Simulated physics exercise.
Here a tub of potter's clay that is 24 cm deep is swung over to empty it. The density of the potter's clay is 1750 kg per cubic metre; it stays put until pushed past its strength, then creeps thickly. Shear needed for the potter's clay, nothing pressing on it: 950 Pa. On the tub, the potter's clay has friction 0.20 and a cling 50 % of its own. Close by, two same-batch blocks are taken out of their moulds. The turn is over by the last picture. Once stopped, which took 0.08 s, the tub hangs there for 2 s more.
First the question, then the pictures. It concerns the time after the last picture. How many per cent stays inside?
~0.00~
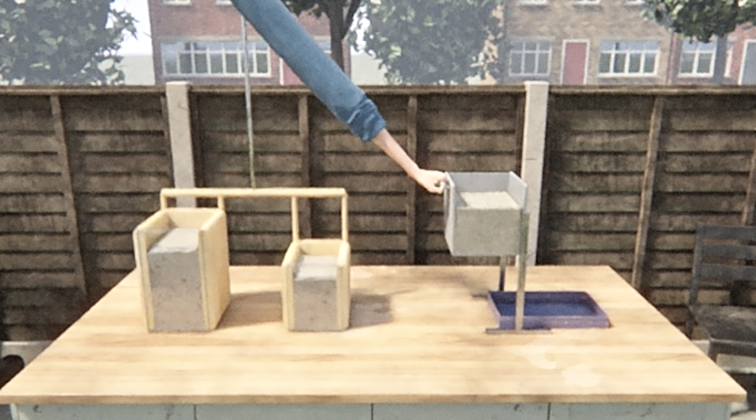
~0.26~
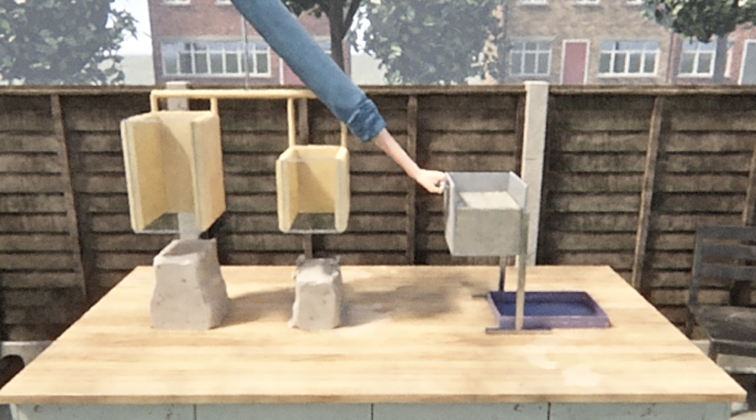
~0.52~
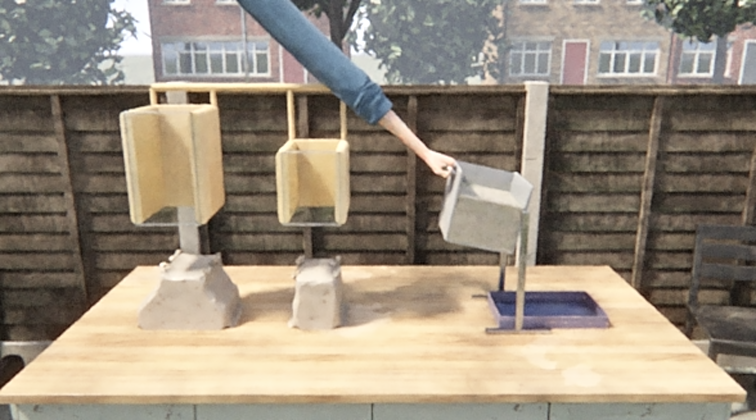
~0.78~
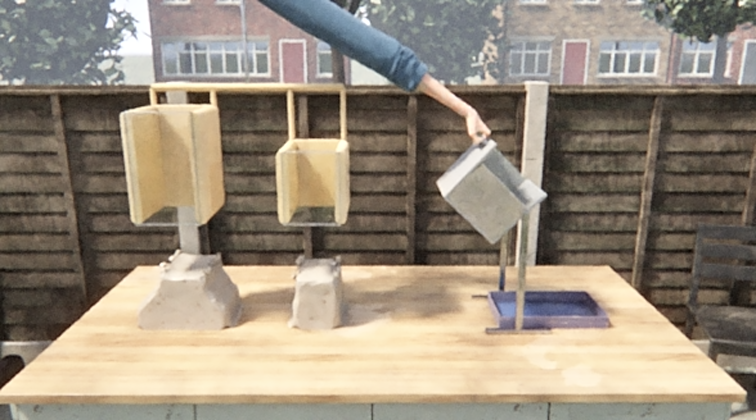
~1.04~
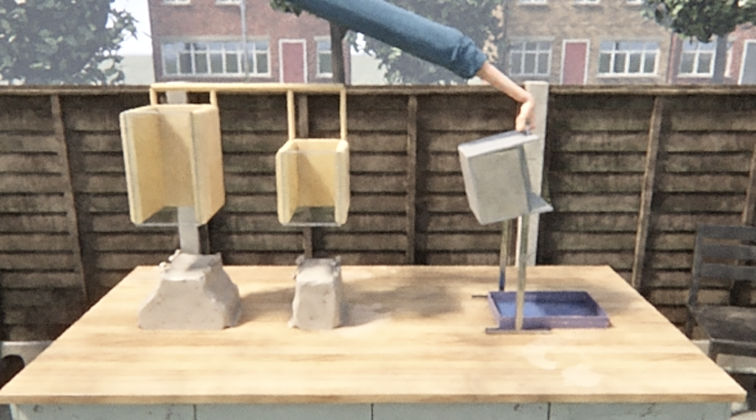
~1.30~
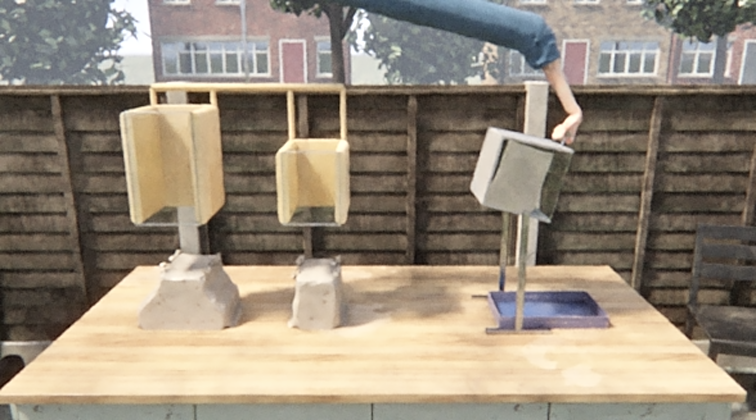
41 %.
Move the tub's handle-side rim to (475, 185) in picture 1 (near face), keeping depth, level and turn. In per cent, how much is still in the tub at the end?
In that case some 100 per cent.
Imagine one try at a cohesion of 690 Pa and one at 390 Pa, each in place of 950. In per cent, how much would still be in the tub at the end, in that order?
You'd see 35 percent the first time and 30 percent the second.
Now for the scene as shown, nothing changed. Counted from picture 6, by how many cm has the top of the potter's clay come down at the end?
Roughly 13 cm.
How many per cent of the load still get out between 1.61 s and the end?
Roughly 25 %.
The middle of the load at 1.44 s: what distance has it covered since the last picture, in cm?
Shift: Some 5 cm.
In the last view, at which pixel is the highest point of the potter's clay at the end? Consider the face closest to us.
Around (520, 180).
After 1.44 s, the tub is at 104 degrees and holds 100 %.
After 1.61 s, the tub is at 104 degrees and holds 65 %.
After 1.78 s, the tub is at 104 degrees and holds 41 %.
After 1.95 s, the tub is at 104 degrees and holds 41 %.
After 3.30 s, the tub is at 104 degrees and holds 41 %.
